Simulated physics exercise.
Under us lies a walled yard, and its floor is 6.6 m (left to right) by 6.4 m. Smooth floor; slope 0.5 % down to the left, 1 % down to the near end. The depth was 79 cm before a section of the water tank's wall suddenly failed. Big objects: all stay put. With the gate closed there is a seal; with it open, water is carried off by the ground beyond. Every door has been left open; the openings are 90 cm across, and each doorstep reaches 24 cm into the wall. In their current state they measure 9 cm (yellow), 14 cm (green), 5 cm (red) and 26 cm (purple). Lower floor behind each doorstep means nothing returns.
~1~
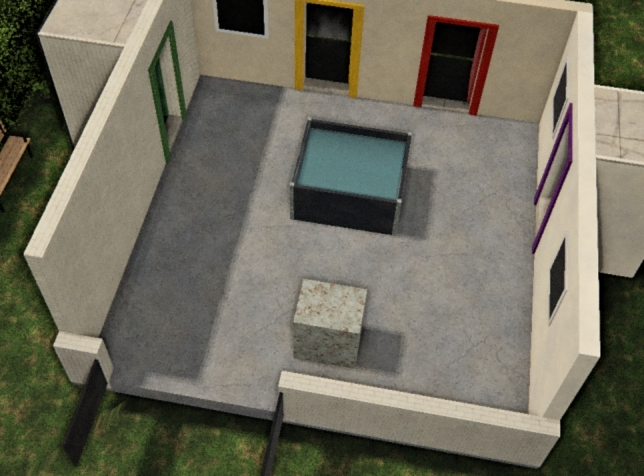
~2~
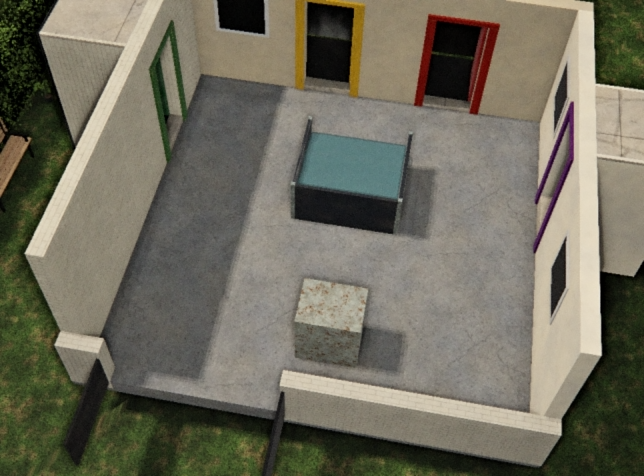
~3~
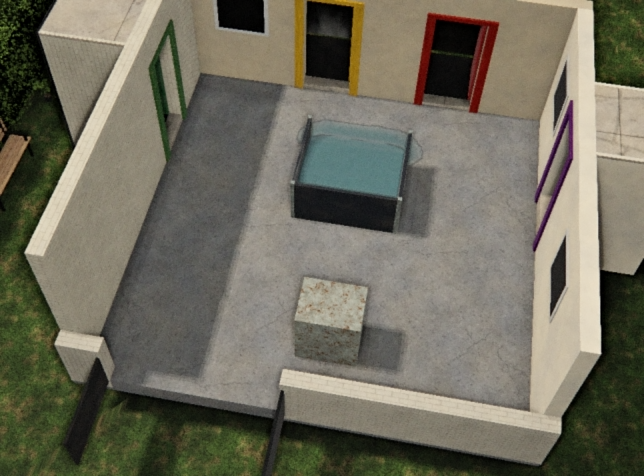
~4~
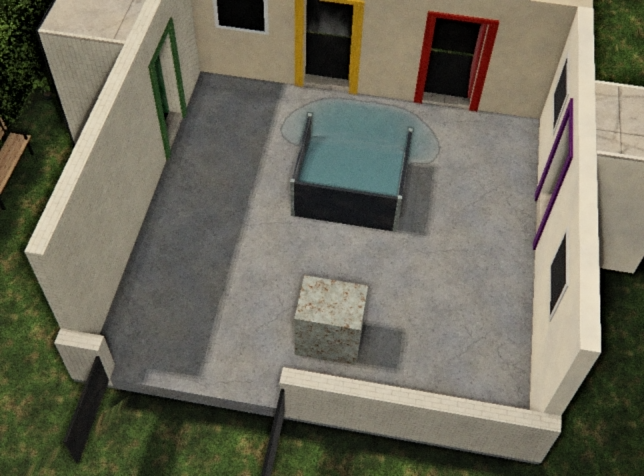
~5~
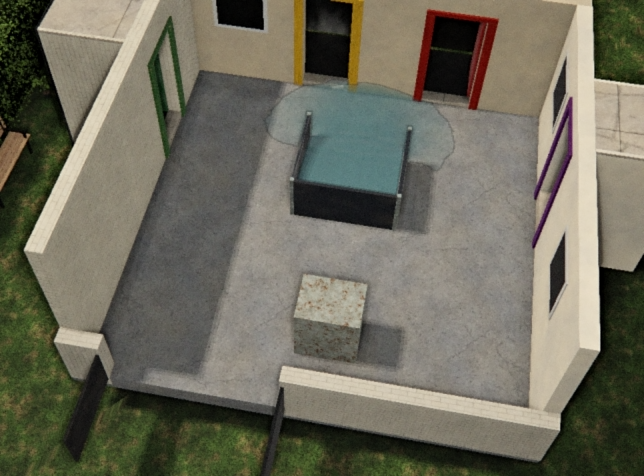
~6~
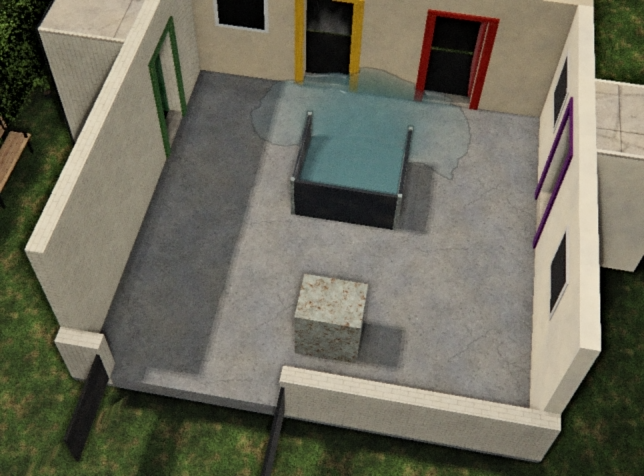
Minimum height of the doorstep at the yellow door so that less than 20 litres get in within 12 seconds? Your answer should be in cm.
Roughly 34 cm.
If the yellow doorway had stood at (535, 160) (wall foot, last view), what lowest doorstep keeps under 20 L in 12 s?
Minimum: Close to 15 cm.
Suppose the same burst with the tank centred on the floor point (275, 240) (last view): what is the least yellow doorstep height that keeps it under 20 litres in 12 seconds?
In that case about 30 cm.
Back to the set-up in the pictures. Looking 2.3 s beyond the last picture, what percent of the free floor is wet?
Roughly 35 percent.
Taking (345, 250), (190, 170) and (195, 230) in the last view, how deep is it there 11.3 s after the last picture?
Around 2 cm, 3 cm and 2 cm.
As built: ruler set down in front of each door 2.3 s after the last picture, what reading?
Lab note, depth in cm: Yellow 15; green 13; red 10; purple 7.
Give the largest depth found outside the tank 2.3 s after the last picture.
About 24 cm at most.
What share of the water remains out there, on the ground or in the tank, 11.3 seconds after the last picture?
Close to 60 per cent is still present.
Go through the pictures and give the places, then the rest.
The water tank at (352, 162) is whole and still, 79 cm deep; the yellow door at (327, 53) is dry, in the first picture.
The front is at a hidden place, 0.3 m from the gap on the far side; 0.5 m2 of floor is wet, 79 cm left at the back, in the second picture.
The gap is on the far side, the front 0.8 m out at a hidden place; the back of the water tank holds 72 cm, in the third picture.
The front is at (338, 100), 1.4 m from the gap on the far side; 3.1 m2 of floor is wet, 67 cm left at the back, in the fourth picture.
Water pours out on the far side and has run 1.7 m, to (334, 82); about 10 cm deep outside, 65 cm at the back, in the fifth picture.
The front is at (324, 76), 1.8 m from the gap on the far side; 5.4 m2 of floor is wet, 58 cm left at the back; water is at the yellow door at (328, 47), in the sixth picture.
Then, 0.7 s after the last picture water covers 15 % of the floor, deepest (44 cm) near (374, 97); 33 cm at the yellow door, 115 litres in over its 9 cm doorstep.
Then, 2.3 s after the last picture water covers 35 % of the floor, deepest (24 cm) near (218, 75); 15 cm at the yellow door, 251 litres in over its 9 cm doorstep.
Then, 11.3 s after the last picture water covers 90 % of the floor, deepest (8 cm) near (91, 358); 2 cm at the yellow door, 262 litres in over its 9 cm doorstep.
At the yellow door as built, the water peaked near 33 cm, 0.5 s after the last picture.
With a doorstep of 30 cm, 37 litres would have come in within the 12 s; with 40.5 cm, 5 litres. So under 20 litres takes about 34 cm.
